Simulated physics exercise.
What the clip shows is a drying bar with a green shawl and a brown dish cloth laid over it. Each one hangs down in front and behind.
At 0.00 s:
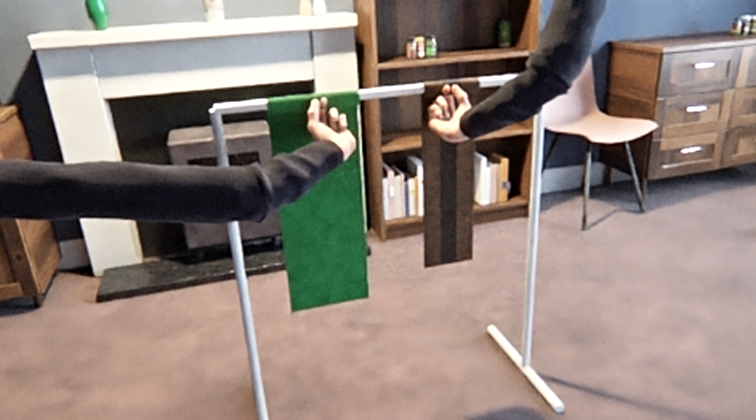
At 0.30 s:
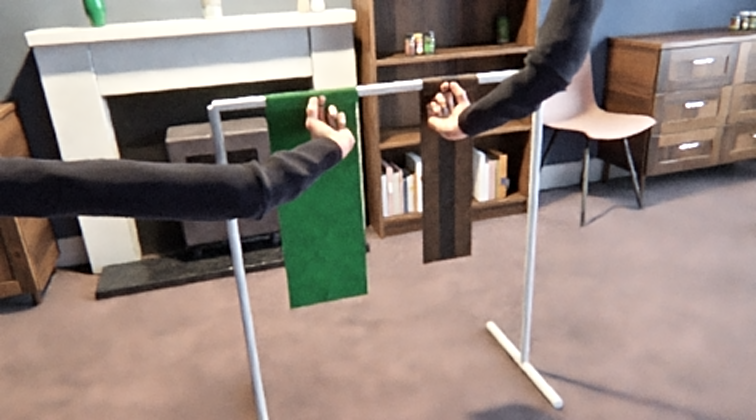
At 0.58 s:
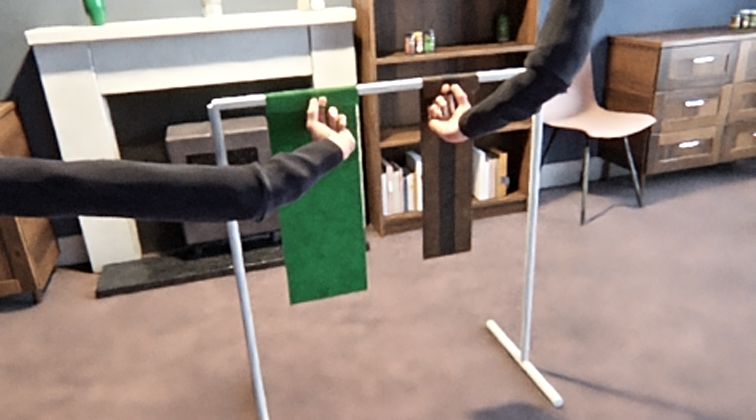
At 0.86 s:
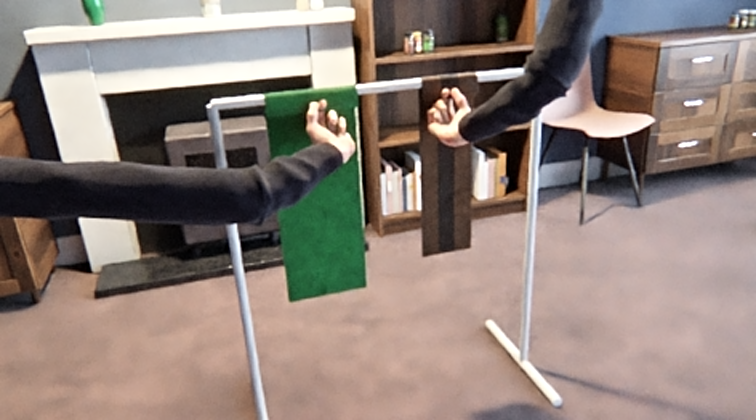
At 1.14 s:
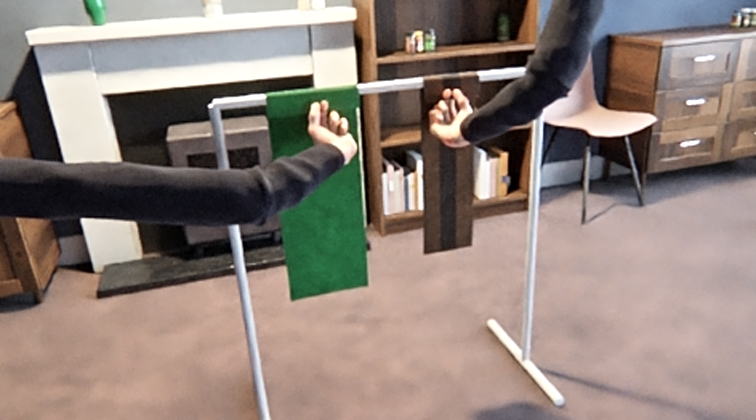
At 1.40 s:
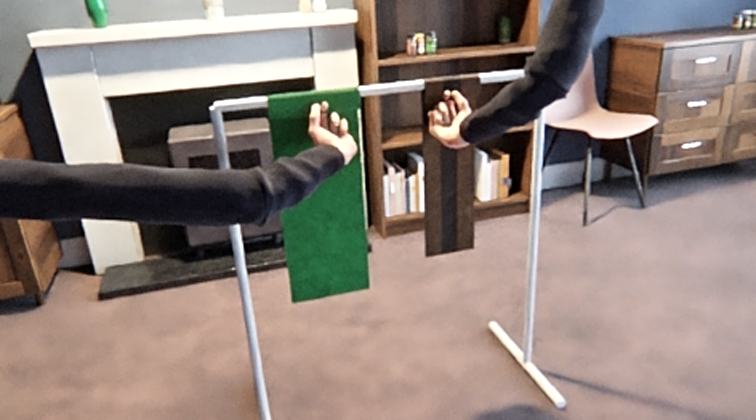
Green cloth and narrower brown cloth hanging over a metal bar, barely shifting, while two dark-sleeved arms hold nearly still beside them.
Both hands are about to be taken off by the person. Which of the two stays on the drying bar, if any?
The green shawl slips to the floor; the brown dish cloth is pulled off by its long side.
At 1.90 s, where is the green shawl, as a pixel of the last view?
It should be somewhere close to pixel (339, 369).
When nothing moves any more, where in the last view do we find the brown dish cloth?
Roughly at (451, 383).
Around 1.68 s, shawl clear of the rail and dropping near (326, 234); dish cloth clear of the rail and dropping near (449, 200).
Around 1.90 s, shawl clear of the rail and dropping near (339, 369); dish cloth clear of the rail and dropping near (450, 342).
Around 2.10 s, shawl in a heap on the floor near (341, 405); dish cloth in a heap on the floor near (451, 382).
Finally, shawl in a heap on the floor near (341, 406); dish cloth in a heap on the floor near (451, 383). The green shawl is pulled off by its long side and the brown dish cloth slides off.
